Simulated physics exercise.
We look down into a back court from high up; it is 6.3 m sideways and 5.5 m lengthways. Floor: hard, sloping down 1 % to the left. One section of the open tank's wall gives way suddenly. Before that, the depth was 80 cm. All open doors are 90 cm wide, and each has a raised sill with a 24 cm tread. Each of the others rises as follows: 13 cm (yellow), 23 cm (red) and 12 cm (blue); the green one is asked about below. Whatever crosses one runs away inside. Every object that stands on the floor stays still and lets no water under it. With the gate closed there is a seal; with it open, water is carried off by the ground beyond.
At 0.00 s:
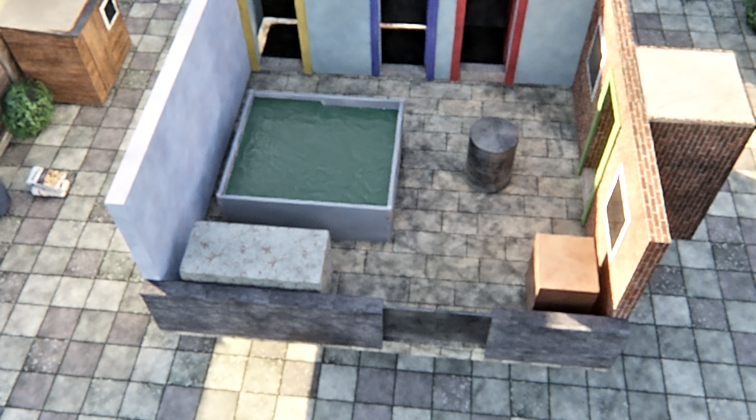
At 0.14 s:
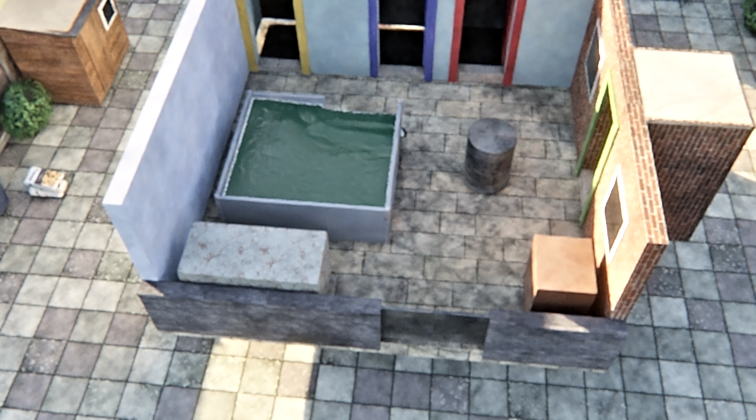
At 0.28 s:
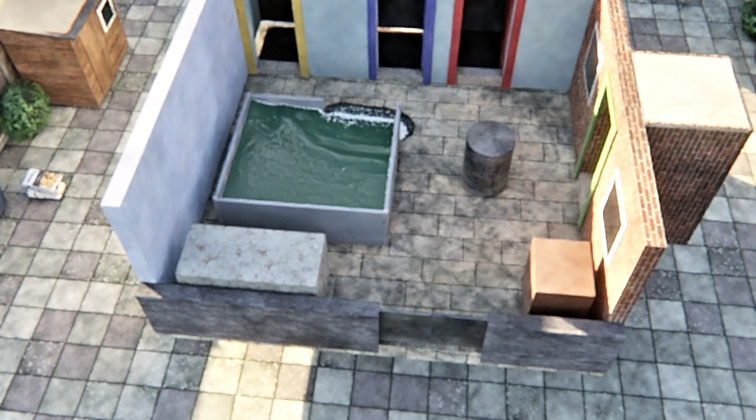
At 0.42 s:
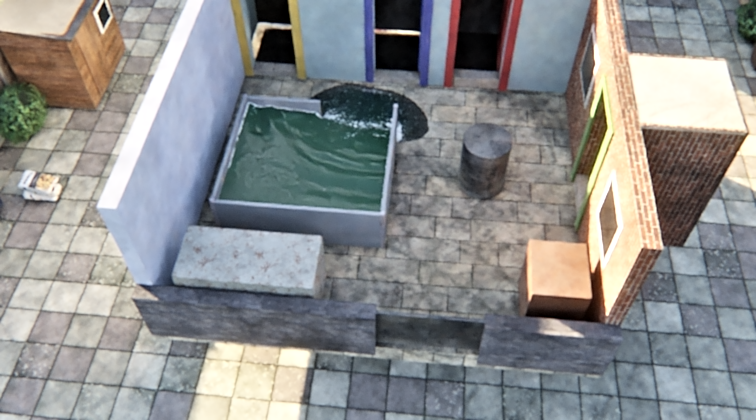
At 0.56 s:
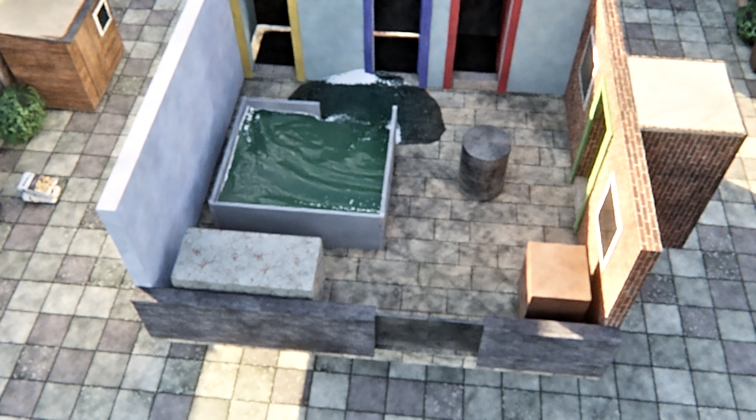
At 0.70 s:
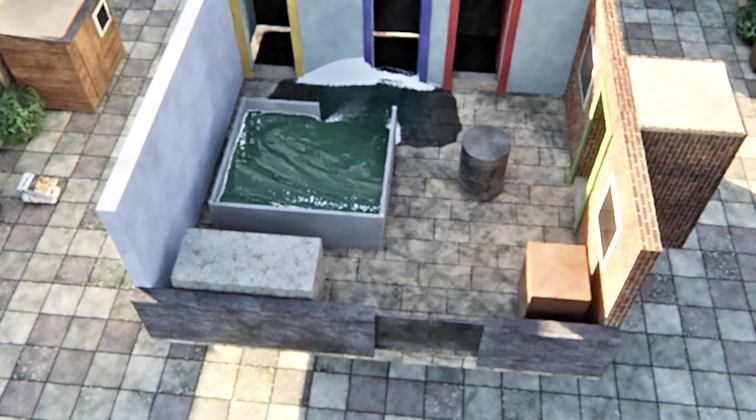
At the start, green water lies still in an open tank inside a walled court seen from above. Then part of the tank's far wall gives way, and water pours out behind it, spreading a dark, widening pool across the paving toward the colored doorways while the surface inside ripples and drops slightly.
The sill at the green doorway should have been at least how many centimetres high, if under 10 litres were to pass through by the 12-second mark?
At least some 6.5 cm.
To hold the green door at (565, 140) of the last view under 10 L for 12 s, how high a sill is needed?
Roughly 21 cm.
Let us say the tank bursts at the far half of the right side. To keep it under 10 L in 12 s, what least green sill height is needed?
About 12.5 centimetres.
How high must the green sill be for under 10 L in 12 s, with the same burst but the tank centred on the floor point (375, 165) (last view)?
Then close to 7.5 cm.
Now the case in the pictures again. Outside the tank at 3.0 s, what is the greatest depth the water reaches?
Max depth: Near 37 cm.
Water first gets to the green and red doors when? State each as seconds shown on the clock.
Green 2.6 s, red 0.9 s.
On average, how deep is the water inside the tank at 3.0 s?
About 38 centimetres.
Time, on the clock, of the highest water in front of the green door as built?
12.0 s.
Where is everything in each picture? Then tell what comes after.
Still water, 80 cm deep, in the open tank at (316, 149); the green door at (596, 157) is dry, in the first frame.
Water pours out on the far side and has run 0.3 m, to a hidden place; about 6 cm deep outside, 80 cm at the back, in the second frame.
The front is at a hidden place, 0.8 m from the gap on the far side; 1.1 m2 of floor is wet, 80 cm left at the back, in the third frame.
The front is at (346, 87), 1.4 m from the gap on the far side; 2.5 m2 of floor is wet, 80 cm left at the back, in the fourth frame.
Water pours out on the far side and has run 1.8 m, to (375, 74); about 8 cm deep outside, 78 cm at the back, in the fifth frame.
The front is at (286, 80), 1.8 m from the gap on the far side; 4.8 m2 of floor is wet, 70 cm left at the back; the green door at (588, 165), 4.0 m from the gap, is still 2.7 m from the nearest water, in the sixth frame.
After 1.4 s water covers 25 % of the floor, deepest (54 cm) near (361, 86); it has not reached the green door.
After 3.0 s water covers 50 % of the floor, deepest (37 cm) near (244, 80); 6 cm at the green door, 0 litres in over its 23 cm sill.
After 12.0 s water covers 100 % of the floor, deepest (22 cm) near (168, 317); 10 cm at the green door, 0 litres in over its 23 cm sill.
At the green door as built, the water arrived by 2.7 s and peaked near 10 cm at 12.0 s.
With a sill of 5.5 cm, 24 litres would have come in within the 12 s; with 7.5 cm, 5 litres. So under 10 litres takes about 6.5 cm.
